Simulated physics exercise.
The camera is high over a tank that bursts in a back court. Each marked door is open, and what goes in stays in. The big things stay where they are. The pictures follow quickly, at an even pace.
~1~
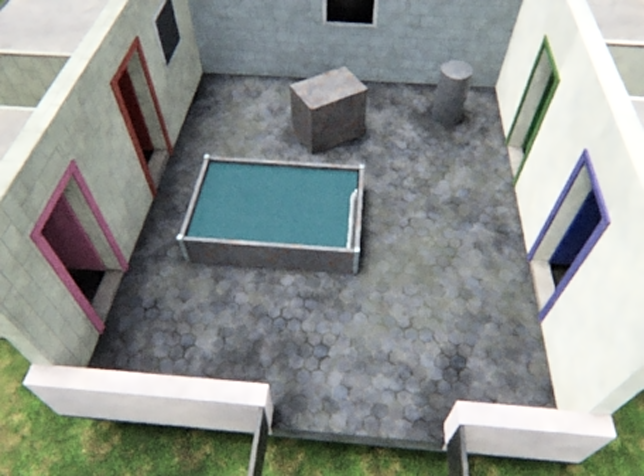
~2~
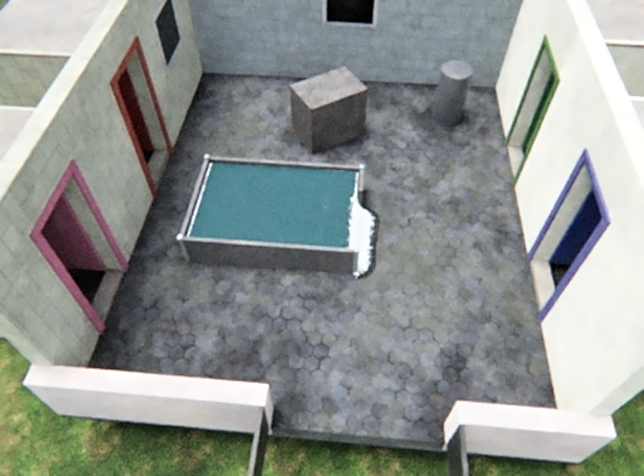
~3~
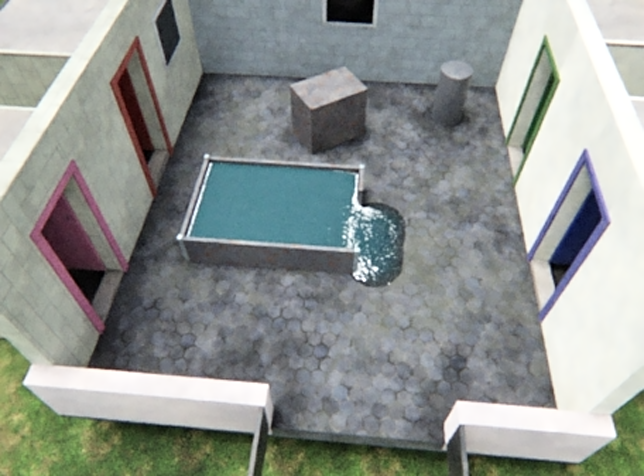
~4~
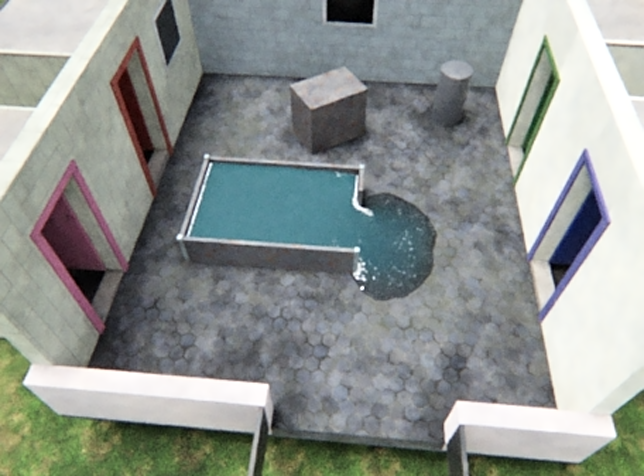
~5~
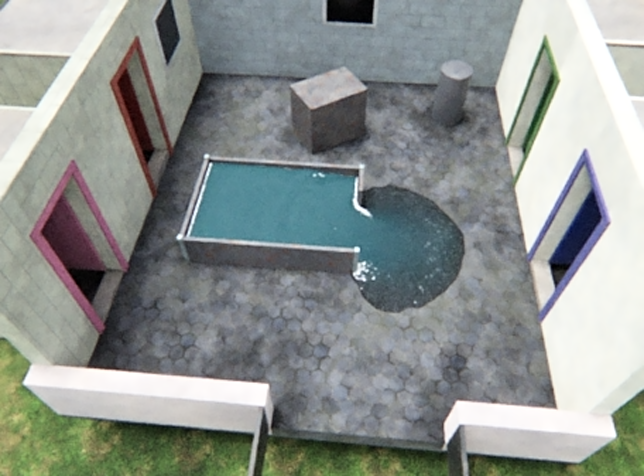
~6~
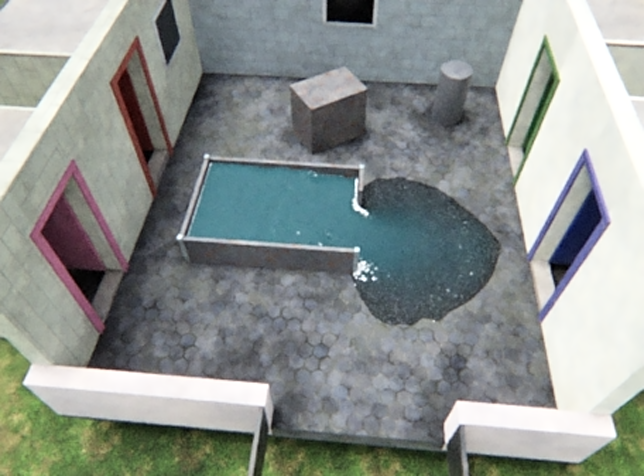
Water poured out through a gap in the right side of the tank in the back court, then spread across the grey paving in a widening dark puddle toward the blue-framed doorway.
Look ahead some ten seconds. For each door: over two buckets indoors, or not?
In the end: The blue door takes more than that; the green door takes more than that; the pink door stays under that; the red door stays under that.
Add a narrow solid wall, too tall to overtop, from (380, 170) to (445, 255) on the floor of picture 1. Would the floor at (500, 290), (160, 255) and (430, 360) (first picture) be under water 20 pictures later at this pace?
In that order: Covered, dry, covered.
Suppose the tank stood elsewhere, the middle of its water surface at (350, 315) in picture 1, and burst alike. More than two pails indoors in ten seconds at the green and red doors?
Green lets less in, red lets less in.
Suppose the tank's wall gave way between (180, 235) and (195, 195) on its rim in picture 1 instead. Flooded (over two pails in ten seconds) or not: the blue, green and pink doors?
In short: The blue one holds; the green one takes less; the pink one lets more in.
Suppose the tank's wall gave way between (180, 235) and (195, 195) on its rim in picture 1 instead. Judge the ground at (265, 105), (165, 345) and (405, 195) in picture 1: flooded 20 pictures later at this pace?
As listed: Flooded, flooded, dry.
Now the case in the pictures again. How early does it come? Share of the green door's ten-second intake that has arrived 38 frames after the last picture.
Near 85 in a hundred.
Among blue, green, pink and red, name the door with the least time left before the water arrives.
That is the one in blue.
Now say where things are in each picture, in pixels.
Still water in the open tank at (277, 204), in the first picture.
The front is at (368, 212), out from the gap at (355, 235), in the second picture.
Water pours out at (355, 236) and has run to (381, 281), in the third picture.
Water pours out at (355, 236) and has run to (424, 221), in the fourth picture.
The front is at (456, 232), out from the gap at (355, 236), in the fifth picture.
Water pours out at (355, 236) and has run to (492, 240), in the sixth picture.
A moment on, water covers 20 % of the floor; the blue door under two buckets in, the green door not reached, the pink door not reached, the red door not reached.
Next, water covers 25 % of the floor; the blue door over two buckets in, the green door under two buckets in, the pink door not reached, the red door not reached.
Then, water covers 35 % of the floor; the blue door far over two buckets in, the green door under two buckets in, the pink door not reached, the red door not reached.
Later, water covers 65 % of the floor; the blue door far over two buckets in, the green door over two buckets in, the pink door not reached, the red door not reached.
In the end, water covers 90 % of the floor; the blue door far over two buckets in, the green door over two buckets in, the pink door wet at the sill, nothing in, the red door wet at the sill, nothing in.
